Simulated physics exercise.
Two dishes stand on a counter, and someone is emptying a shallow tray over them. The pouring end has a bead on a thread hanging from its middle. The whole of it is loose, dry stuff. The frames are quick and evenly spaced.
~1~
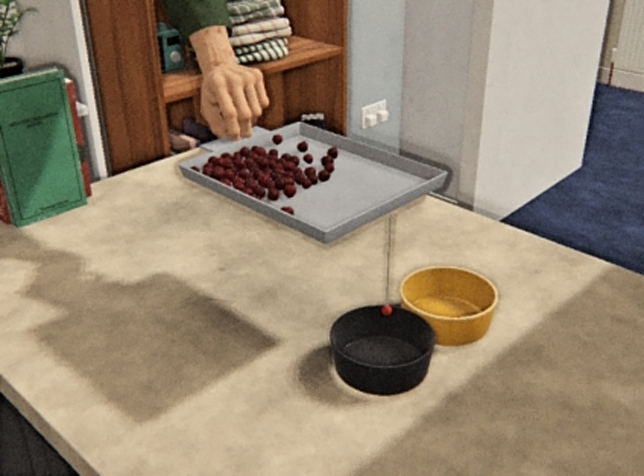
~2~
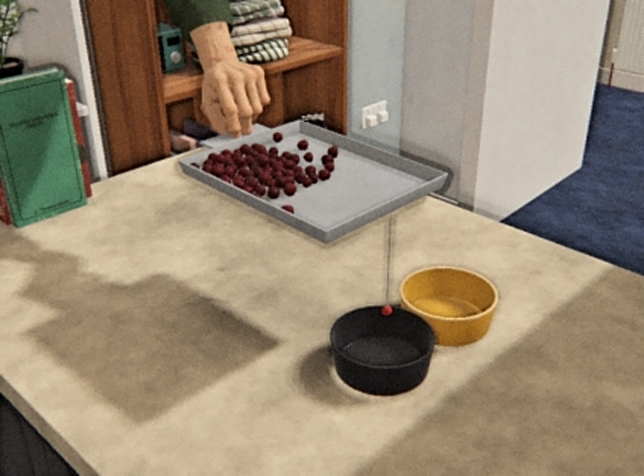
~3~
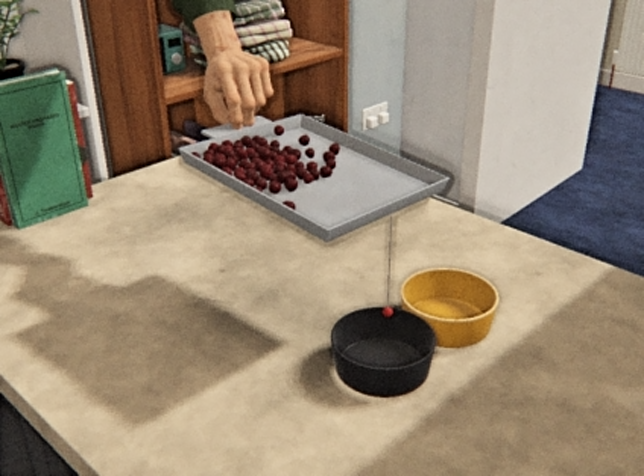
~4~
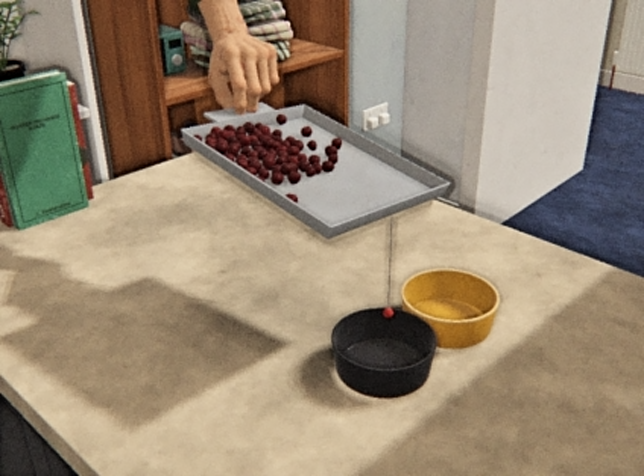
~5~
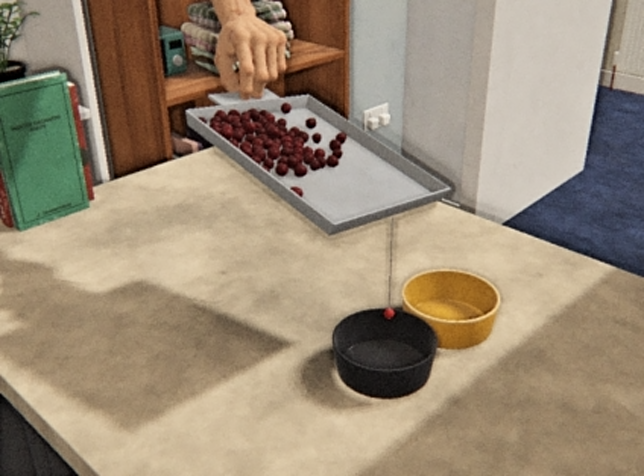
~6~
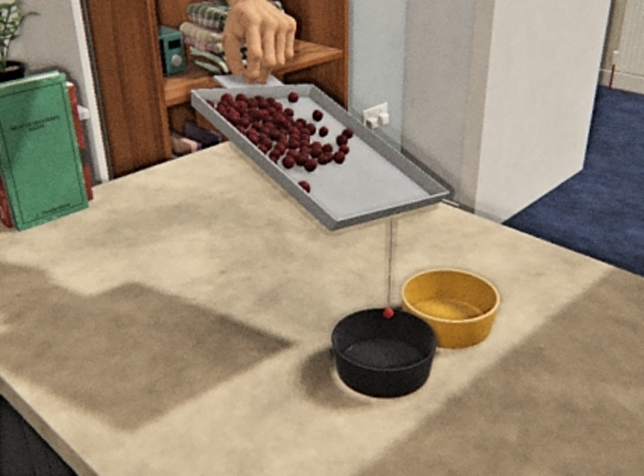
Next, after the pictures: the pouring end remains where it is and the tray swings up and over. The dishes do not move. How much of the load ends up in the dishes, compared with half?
The dishes end up with more than half of it.
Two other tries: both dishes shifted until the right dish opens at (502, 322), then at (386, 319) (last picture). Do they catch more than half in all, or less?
For the two tries in order: Not as much as half, not as much as half.
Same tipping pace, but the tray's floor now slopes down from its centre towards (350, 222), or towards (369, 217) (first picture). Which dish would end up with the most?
Tilt 1: Left-side dish. Tilt 2: Left-side dish.
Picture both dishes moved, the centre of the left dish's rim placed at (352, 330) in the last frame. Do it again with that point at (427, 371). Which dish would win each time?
First the right one, then the dish on the right.
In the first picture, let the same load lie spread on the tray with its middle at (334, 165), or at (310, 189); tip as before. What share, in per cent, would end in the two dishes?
Respectively 90 and 90 in a hundred.
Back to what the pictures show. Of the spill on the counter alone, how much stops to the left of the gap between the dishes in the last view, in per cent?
It comes out at roughly 20 percent.
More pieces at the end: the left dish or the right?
Simple - it is the one placed right.
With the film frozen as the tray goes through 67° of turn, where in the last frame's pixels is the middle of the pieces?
The middle of the pieces sits at roughly (424, 205).
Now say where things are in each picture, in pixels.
The first frame shows corners of the pouring end (326, 229) and (442, 172), level; middle of the load (255, 173), dried cherries; left dish (423, 370); right dish (487, 323); bead on its thread (387, 310).
The second frame shows corners of the pouring end (326, 228) and (443, 174), level; middle of the load (255, 171).
The third frame shows corners of the pouring end (328, 227) and (444, 178), tipped barely, lowest at the right corner; middle of the load (256, 164).
The fourth frame shows corners of the pouring end (331, 224) and (445, 183), tipped a little, lowest at the right corner; middle of the load (258, 152).
The fifth frame shows corners of the pouring end (334, 221) and (446, 187), tipped clearly, lowest at the right corner; middle of the load (262, 140).
The sixth frame shows corners of the pouring end (337, 217) and (445, 191), tipped clearly, lowest at the right corner; middle of the load (277, 127), roughly half on the move; left dish (424, 373); right dish (489, 325).
Just after the last frame, tray tipped steeply; roughly two thirds on the tray; about a tenth in the right dish; just a few outside both; roughly a quarter in the air.
A moment on, tray tipped past a quarter turn; about a tenth on the tray; roughly half in the right dish; roughly a quarter outside both; roughly a quarter in the air.
Further on, tray tipped past a quarter turn; just a few in the left dish; roughly two thirds in the right dish; roughly a quarter outside both.
When it is over, tray tipped past a quarter turn; just a few in the left dish; roughly two thirds in the right dish; roughly a quarter outside both.
